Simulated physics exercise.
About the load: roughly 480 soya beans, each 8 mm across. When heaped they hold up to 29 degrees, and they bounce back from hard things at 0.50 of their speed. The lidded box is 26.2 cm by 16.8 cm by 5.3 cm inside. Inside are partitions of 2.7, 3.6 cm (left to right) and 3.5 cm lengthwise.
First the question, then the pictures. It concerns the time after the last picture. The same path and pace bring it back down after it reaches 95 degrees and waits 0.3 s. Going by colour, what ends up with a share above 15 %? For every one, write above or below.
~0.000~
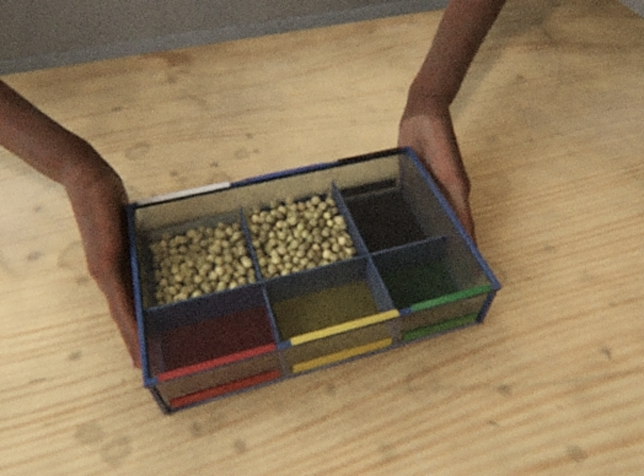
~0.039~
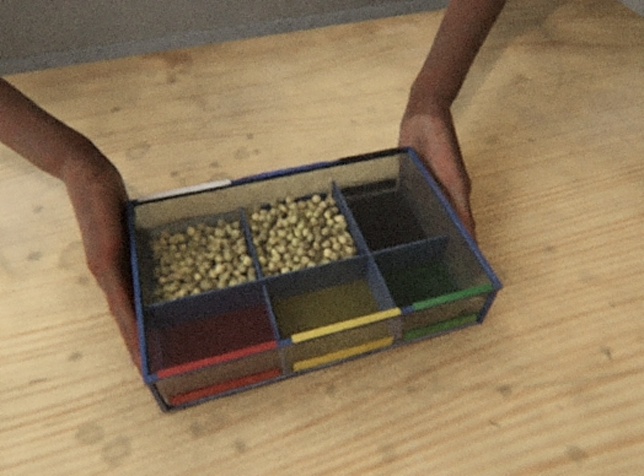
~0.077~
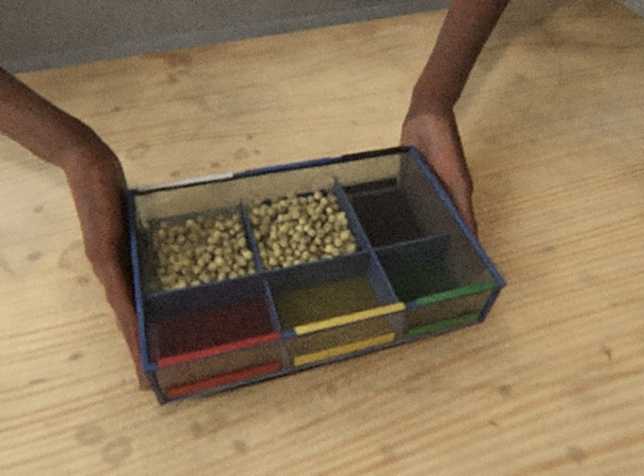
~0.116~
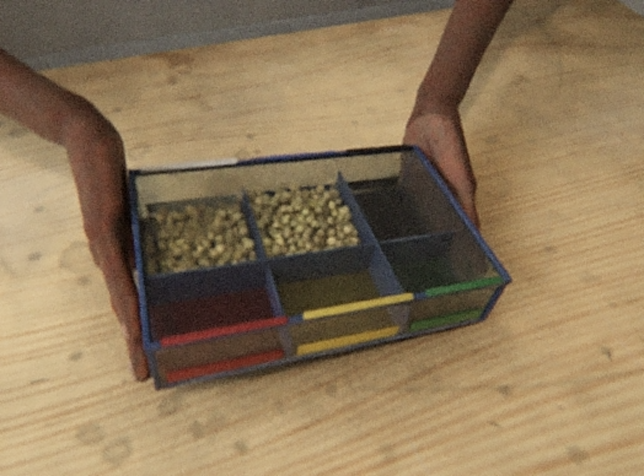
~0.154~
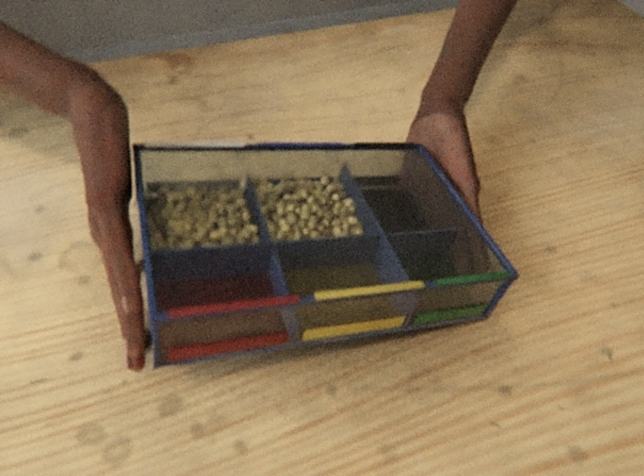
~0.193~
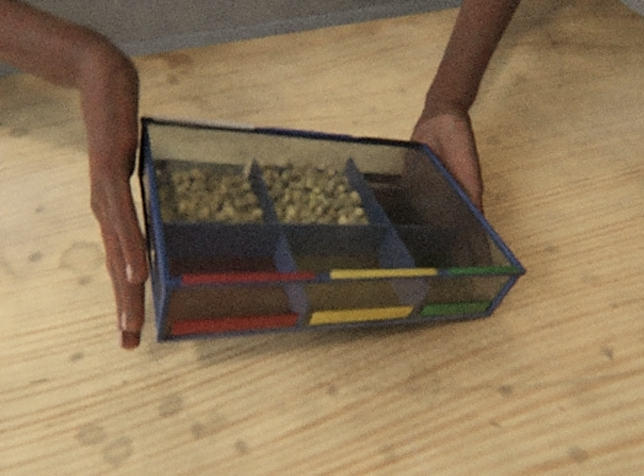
Red below, blue above, green below, yellow below, white below, black above.
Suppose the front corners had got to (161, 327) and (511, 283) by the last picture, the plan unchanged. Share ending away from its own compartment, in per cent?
Estimate: Around 55 %.
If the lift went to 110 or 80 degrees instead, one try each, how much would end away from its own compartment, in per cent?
Roughly 55 percent for the first try and 35 percent for the second.
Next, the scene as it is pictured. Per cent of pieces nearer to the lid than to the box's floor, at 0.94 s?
About 60 %.
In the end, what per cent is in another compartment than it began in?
50 per cent, roughly.
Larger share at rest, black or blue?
More ends up in the blue one.
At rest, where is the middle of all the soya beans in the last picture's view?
When it all comes to rest, the middle is near (325, 232).
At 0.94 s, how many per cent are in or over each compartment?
In per cent: Red 0; blue 75; green 0; yellow 0; white 5; black 20.
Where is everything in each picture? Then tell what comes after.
Box tilt 0 degrees, front corners at (150, 381) and (494, 286); blue 65 %, white 35 %, in the first frame.
Box tilt 1 degrees, front corners at (150, 377) and (495, 285), in the second frame.
Box tilt 4 degrees, front corners at (149, 366) and (499, 283), lowest corner right back, in the third frame.
Box tilt 8 degrees, front corners at (151, 345) and (505, 279), lowest corner right back, in the fourth frame.
Box tilt 14 degrees, front corners at (158, 316) and (512, 274), lowest corner right back, in the fifth frame.
Box tilt 19 degrees, front corners at (170, 281) and (519, 270), lowest corner right back; blue 65 %, white 35 %. The box's pace is about 145 degrees a second, in the sixth frame.
After 0.94 s, tilt 95 degrees; blue 75 %, white 5 %, black 20 %.
Then, at 1.44 s, tilt 52 degrees; blue 75 %, white 5 %, black 20 %.
After 2.01 s, tilt 0 degrees; blue 75 %, white 5 %, black 20 %.
In the end, at 2.5 s, red 0 %, blue 75 %, green 0 %, yellow 0 %, white 5 %, black 20 %.
